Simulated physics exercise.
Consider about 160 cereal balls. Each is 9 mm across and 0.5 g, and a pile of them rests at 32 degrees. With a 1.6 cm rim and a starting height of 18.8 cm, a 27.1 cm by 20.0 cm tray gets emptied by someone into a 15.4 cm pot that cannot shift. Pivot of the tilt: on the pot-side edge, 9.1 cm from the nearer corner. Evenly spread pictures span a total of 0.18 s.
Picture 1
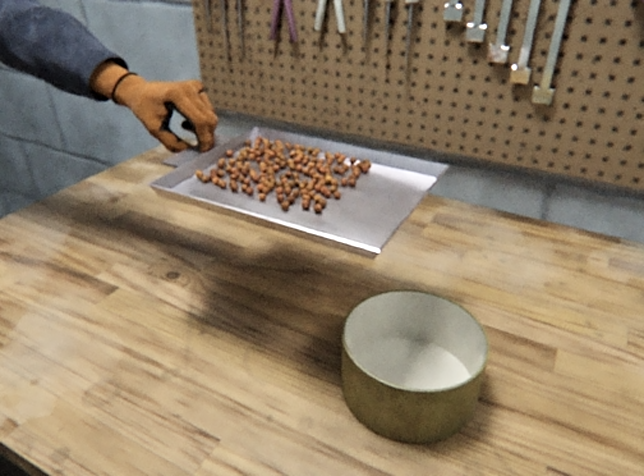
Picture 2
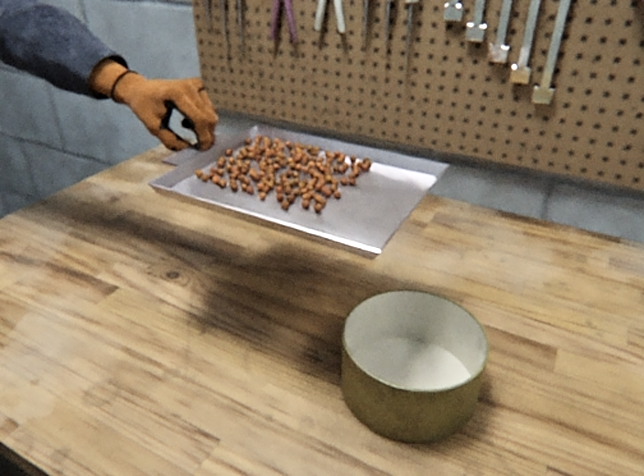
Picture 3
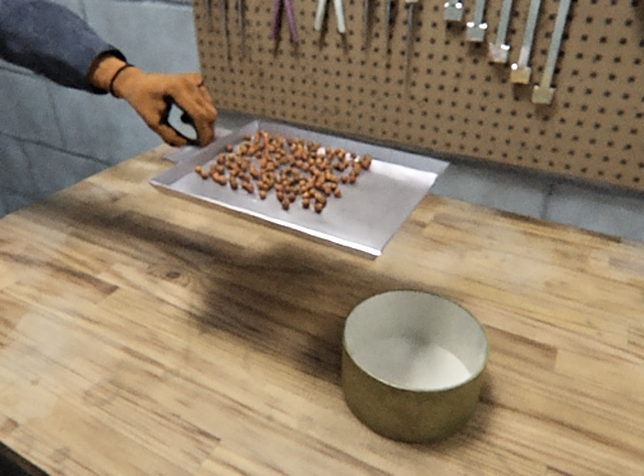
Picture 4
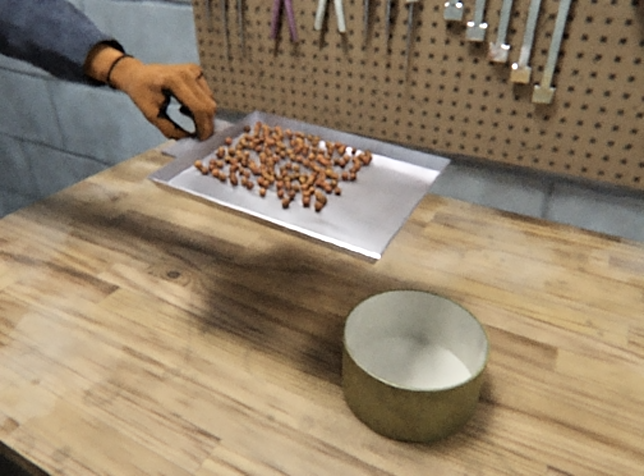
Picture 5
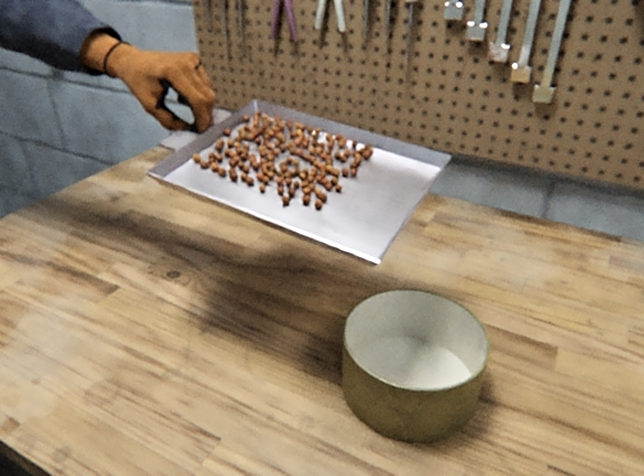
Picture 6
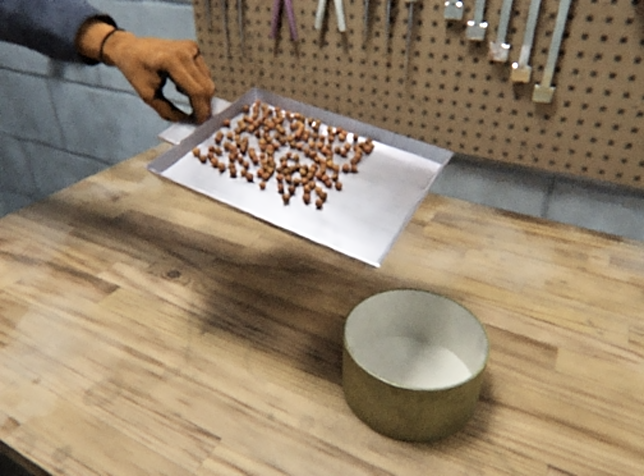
A gloved orange hand in a dark blue sleeve, at the upper left, slowly tilts a flat metal tray, its left back side rising and its right front corner dipping slightly. The small orange-brown balls on the tray keep their places, above a round olive pot with a pale inside at the lower right. The still camera looks down on a wooden workbench before a tool-hung pegboard and grey-blue block wall.
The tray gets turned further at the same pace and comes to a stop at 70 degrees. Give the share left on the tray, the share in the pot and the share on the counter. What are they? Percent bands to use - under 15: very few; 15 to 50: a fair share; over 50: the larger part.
Tray - very few, pot - the larger part, counter - a fair share.
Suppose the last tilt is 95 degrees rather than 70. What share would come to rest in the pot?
75 per cent.
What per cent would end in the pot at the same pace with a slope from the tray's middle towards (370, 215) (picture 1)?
The share comes to about 75 in a hundred.
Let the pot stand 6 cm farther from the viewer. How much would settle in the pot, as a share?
Estimated share: Around 0 in a hundred.
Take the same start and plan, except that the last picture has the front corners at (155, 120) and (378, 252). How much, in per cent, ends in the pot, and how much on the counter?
Pot 70 % / counter 30 %.
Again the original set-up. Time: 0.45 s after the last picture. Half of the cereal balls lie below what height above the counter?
Median height: Approx. 18 cm.
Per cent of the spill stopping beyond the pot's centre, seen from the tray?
That comes to roughly 20 percent.
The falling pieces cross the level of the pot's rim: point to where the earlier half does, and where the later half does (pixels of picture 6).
First near (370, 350), then at (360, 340).
Then, 0.27 s after the last picture, tilt 42 degrees; the tray holds 100 %, the pot 0 %.
Then, 0.45 s after the last picture, tilt 61 degrees; the tray holds 85 %, the pot 0 %.
Then, 0.75 s after the last picture, tilt 70 degrees; the tray holds 10 %, the pot 60 %.
In the end, tray 5 %, pot 65 %, counter 30 %.
